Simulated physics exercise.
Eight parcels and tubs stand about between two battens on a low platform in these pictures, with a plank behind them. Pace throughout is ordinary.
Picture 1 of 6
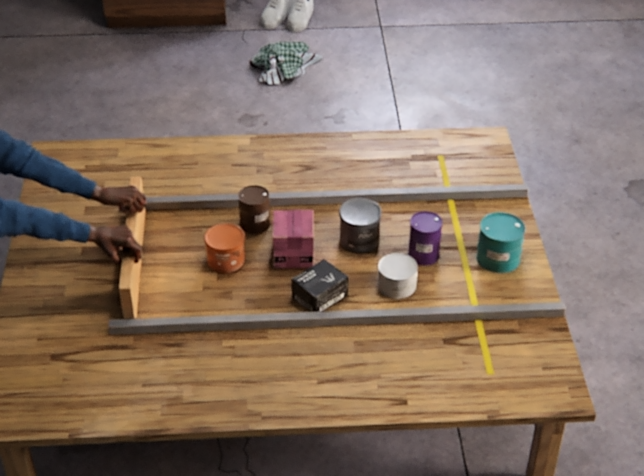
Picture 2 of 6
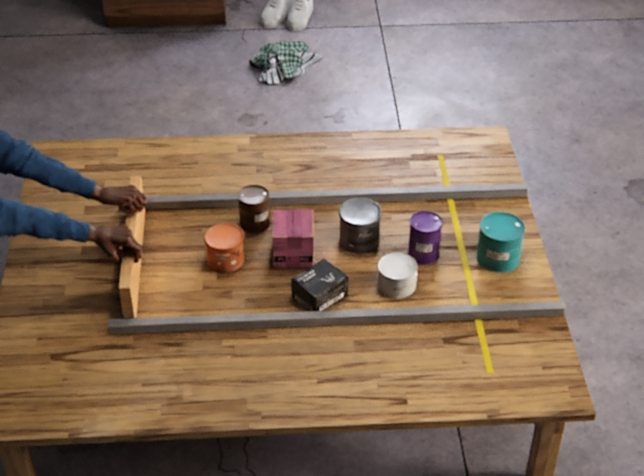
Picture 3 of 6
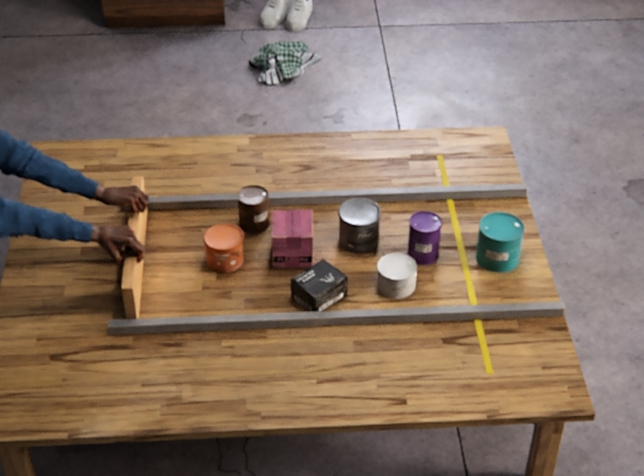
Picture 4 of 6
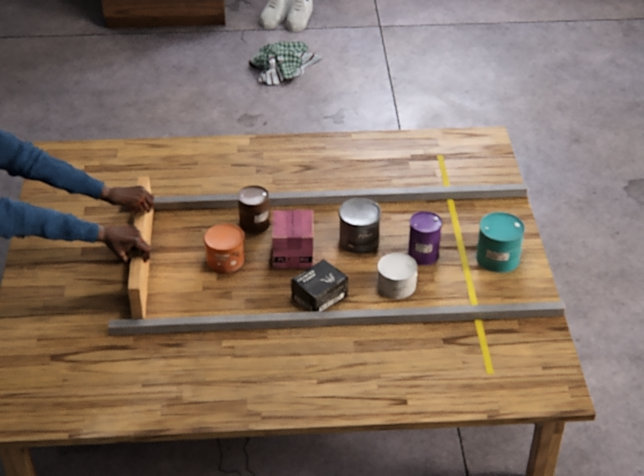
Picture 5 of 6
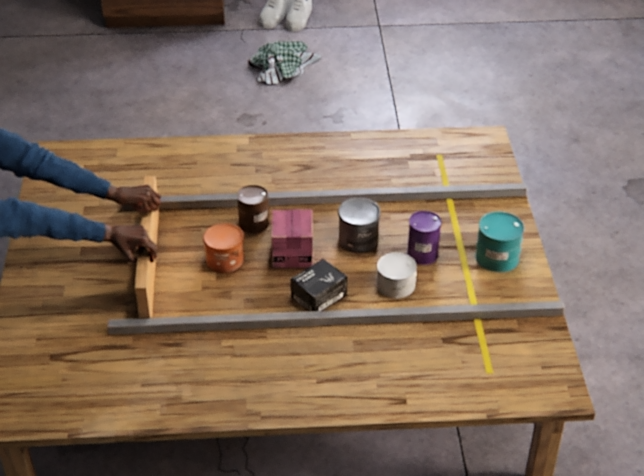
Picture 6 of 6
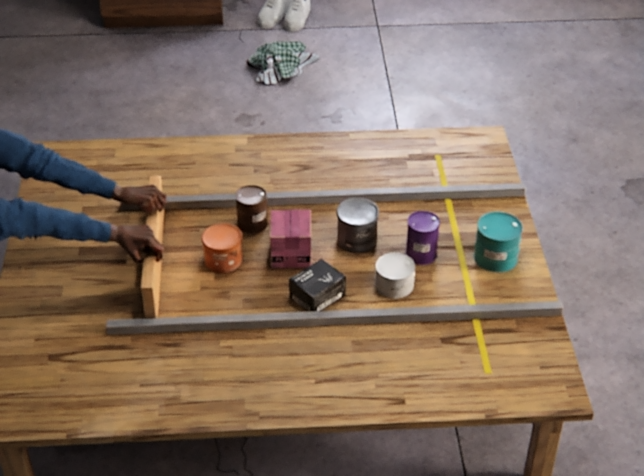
Wooden plank sliding slightly right between two grey rails, pushed by two hands, while eight tubs and boxes stand apparently still ahead.
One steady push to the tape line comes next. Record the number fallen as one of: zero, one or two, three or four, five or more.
It will most likely knock one or two off.
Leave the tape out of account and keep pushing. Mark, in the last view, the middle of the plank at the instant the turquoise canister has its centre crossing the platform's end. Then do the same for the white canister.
(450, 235) and (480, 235), roughly.
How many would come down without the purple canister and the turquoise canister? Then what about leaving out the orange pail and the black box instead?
The number is 0 for the first case and 1 for the second.
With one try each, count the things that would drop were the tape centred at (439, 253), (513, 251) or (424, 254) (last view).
So, reaching the ground: 0, then 5, then 0.
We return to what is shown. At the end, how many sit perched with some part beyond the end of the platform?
As for overhanging, the count is 0.
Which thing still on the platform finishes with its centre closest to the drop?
White canister, foremost.
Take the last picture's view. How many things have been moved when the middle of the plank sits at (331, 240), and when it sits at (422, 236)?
First 6 and then 8.
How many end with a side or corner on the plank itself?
3 touch it.
Early on, none off yet; turquoise canister at rest near (498, 242); purple canister at rest near (422, 238); white canister at rest near (395, 275).
A while later, none off yet; turquoise canister at rest near (498, 242); purple canister at rest near (422, 238); white canister moving near (399, 274).
Further along, none off yet; turquoise canister moving near (500, 242); purple canister travelled about its own width near (461, 242); white canister travelled well along near (473, 272).
Finally, the number that fall off is one or two; lost, turquoise canister.
